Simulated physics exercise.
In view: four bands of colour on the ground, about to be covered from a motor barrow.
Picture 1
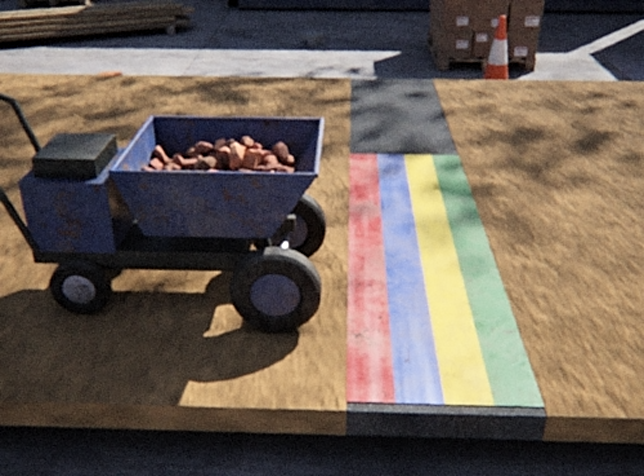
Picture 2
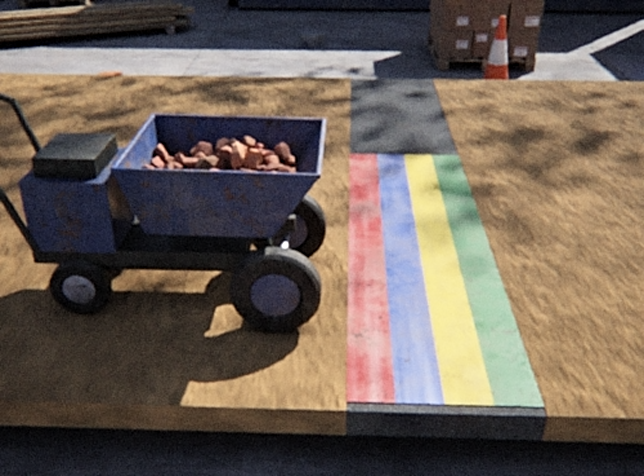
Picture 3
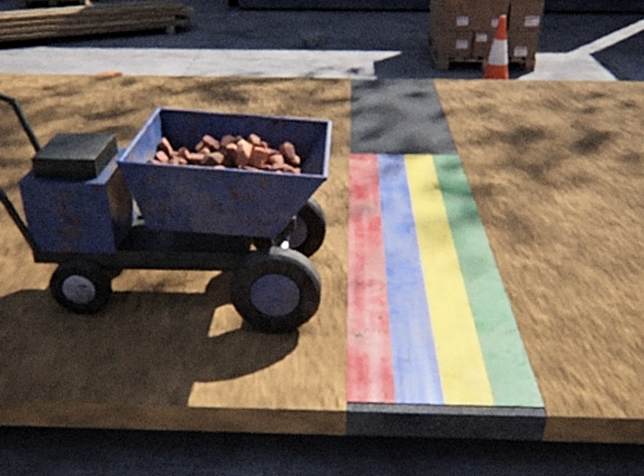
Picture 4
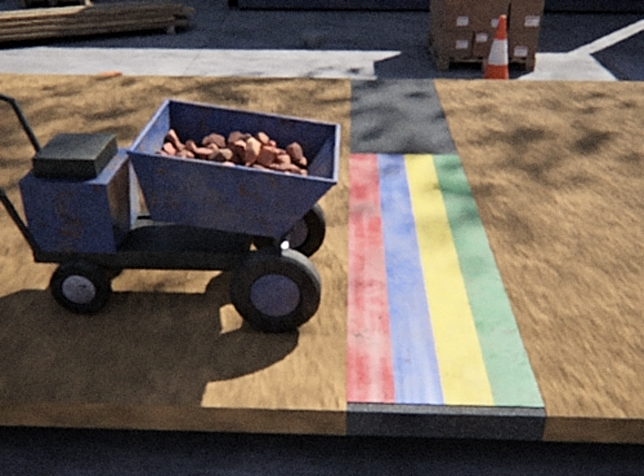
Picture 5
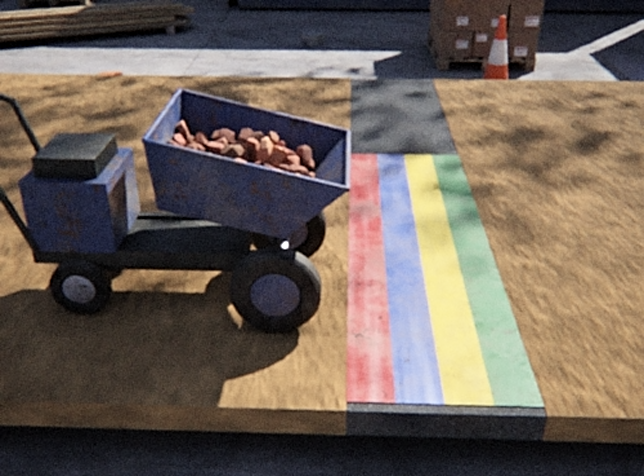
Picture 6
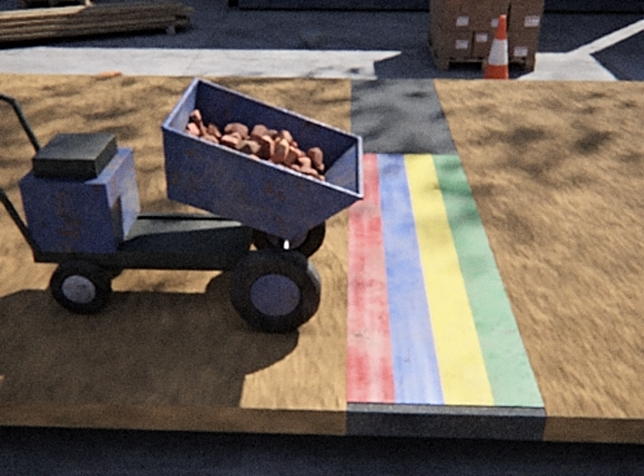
A blue motor barrow loaded with reddish rubble stood left of red, blue, yellow and green stripes, and its skip slowly tilted toward the right, the back end rising while the wheels stayed put.
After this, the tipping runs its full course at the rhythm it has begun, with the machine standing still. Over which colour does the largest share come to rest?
The yellow one gets the largest share.
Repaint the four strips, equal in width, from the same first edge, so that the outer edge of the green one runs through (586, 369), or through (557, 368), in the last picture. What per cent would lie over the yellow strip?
Roughly 30 per cent, and 30 per cent.
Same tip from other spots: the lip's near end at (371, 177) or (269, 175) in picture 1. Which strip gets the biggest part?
First that green strip, then blue.
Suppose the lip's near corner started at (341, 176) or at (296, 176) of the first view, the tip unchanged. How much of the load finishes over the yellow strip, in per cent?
Near 30 % and 30 %.
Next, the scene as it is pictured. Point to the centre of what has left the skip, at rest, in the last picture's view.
Around (453, 289).
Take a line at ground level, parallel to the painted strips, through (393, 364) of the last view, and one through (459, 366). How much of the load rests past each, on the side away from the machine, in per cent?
Near 80 % and 40 %.
Shortly afterwards, skip tipped steeply; the whole lot in the skip.
Next, skip tipped right over; the bulk in the skip; only a few over the blue strip; a little over the yellow strip; only a few over the green strip.
Some moments later, skip tipped right over; near a third in the skip; a little over the blue strip; near a third over the yellow strip; a little over the green strip; a little off the paint.
In the end, skip tipped right over; near a quarter in the skip; none at all over the red strip; near a quarter over the blue strip; near a quarter over the yellow strip; near a quarter over the green strip; a little off the paint.
